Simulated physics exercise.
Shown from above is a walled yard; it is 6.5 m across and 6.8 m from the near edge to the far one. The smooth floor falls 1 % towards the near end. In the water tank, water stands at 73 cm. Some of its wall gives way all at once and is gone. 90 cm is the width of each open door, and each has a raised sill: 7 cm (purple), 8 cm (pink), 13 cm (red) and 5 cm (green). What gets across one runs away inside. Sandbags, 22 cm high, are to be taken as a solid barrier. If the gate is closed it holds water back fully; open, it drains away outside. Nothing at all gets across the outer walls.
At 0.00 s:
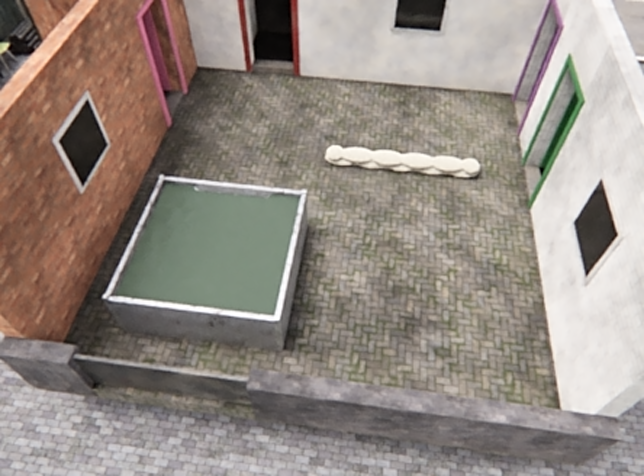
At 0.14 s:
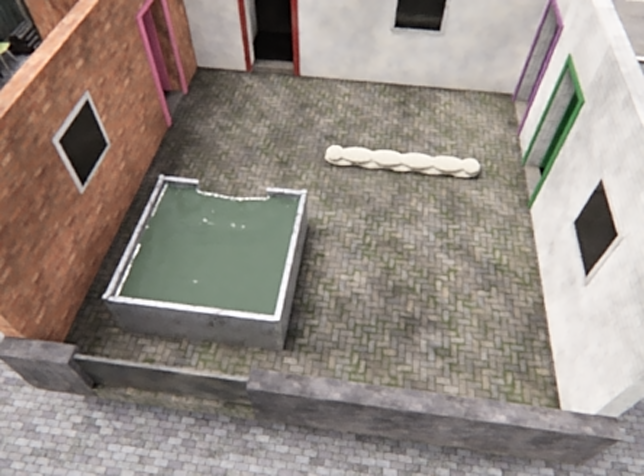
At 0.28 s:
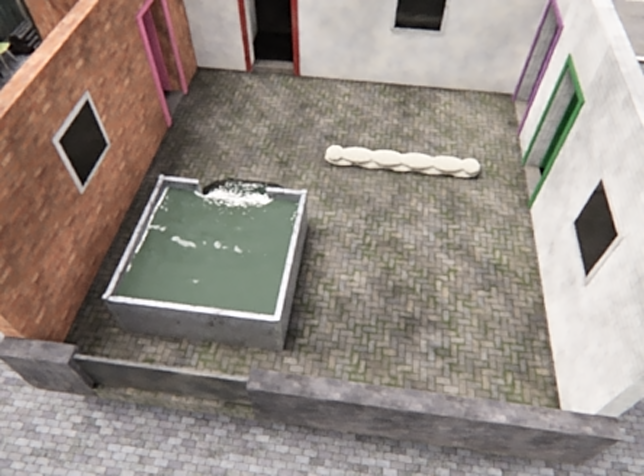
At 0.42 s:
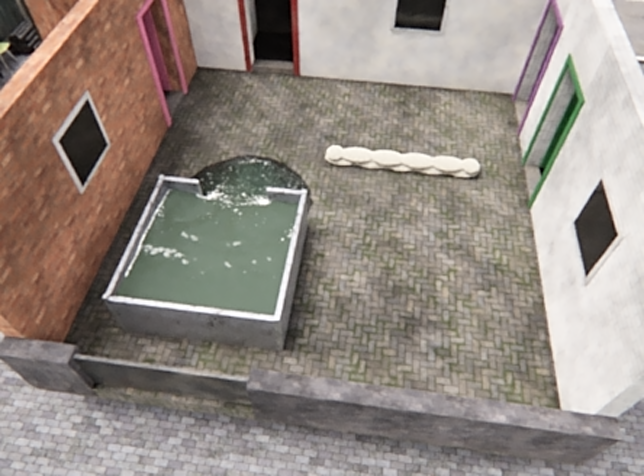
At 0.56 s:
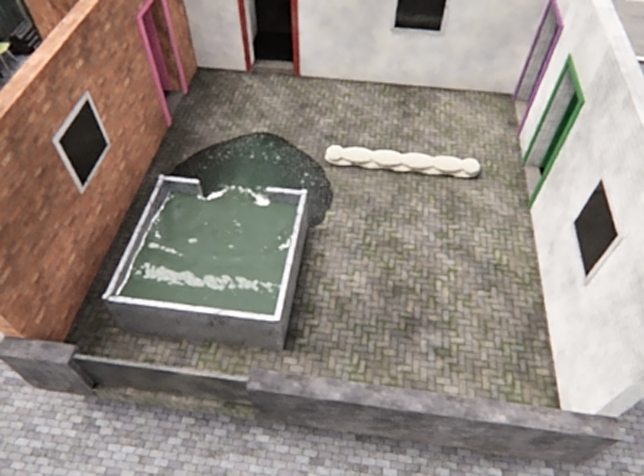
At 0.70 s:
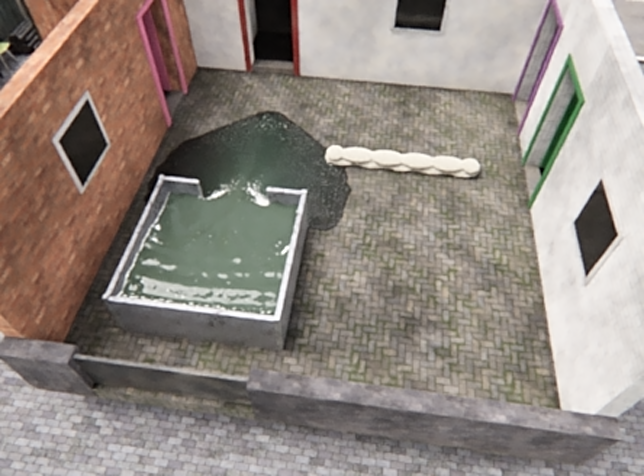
In a walled yard, a square tank of green water sat still until part of its far wall vanished, and water poured through the gap, spreading across the paving in a widening dark pool.
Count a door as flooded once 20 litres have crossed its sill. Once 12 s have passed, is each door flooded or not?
At that moment the purple door is flooded, the pink door is flooded, the red door is flooded, the green door is flooded.
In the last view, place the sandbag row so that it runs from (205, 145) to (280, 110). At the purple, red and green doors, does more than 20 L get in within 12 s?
Well, the purple one is more than allowed, the red one is within bounds, and the green one is more than allowed.
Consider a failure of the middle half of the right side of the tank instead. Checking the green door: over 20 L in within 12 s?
Measured against that limit, the green door goes beyond it.
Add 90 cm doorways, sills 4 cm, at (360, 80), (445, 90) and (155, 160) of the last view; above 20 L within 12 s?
Well, the first is on the high side, the second is on the high side, and the third is on the high side.
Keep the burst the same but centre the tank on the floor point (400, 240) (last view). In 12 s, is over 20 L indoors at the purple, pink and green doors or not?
Purple goes beyond, pink stays inside, green goes beyond, judged against that limit.
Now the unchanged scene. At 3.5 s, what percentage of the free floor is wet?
Wet share: Near 55 percent.
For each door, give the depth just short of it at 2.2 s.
Depths: Purple door 0 cm, pink door 14 cm, red door 26 cm, green door 0 cm.
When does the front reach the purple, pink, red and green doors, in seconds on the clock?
Arrival times: Purple 3.0 seconds, pink 1.2 seconds, red 1.1 seconds, green 2.8 seconds.
After 1.4 s water covers 30 % of the floor and is deepest (41 cm) near (239, 213); purple door not reached, pink door 10 cm at the sill, 0 L in, red door 20 cm at the sill, 2 L in, green door not reached.
After 2.2 s water covers 40 % of the floor and is deepest (36 cm) near (195, 73); purple door not reached, pink door 14 cm at the sill, 10 L in, red door 26 cm at the sill, 45 L in, green door not reached.
After 3.5 s water covers 55 % of the floor and is deepest (25 cm) near (239, 213); purple door 15 cm at the sill, 5 L in, pink door 16 cm at the sill, 33 L in, red door 22 cm at the sill, 114 L in, green door 4 cm at the sill, 1 L in.
After 7.0 s water covers 75 % of the floor and is deepest (16 cm) near (520, 157); purple door 15 cm at the sill, 108 L in, pink door 13 cm at the sill, 119 L in, red door 10 cm at the sill, 136 L in, green door 10 cm at the sill, 17 L in.
After 12.0 s water covers 95 % of the floor and is deepest (14 cm) near (146, 377); purple door 9 cm at the sill, 176 L in, pink door 7 cm at the sill, 137 L in, red door 6 cm at the sill, 136 L in, green door 8 cm at the sill, 68 L in.
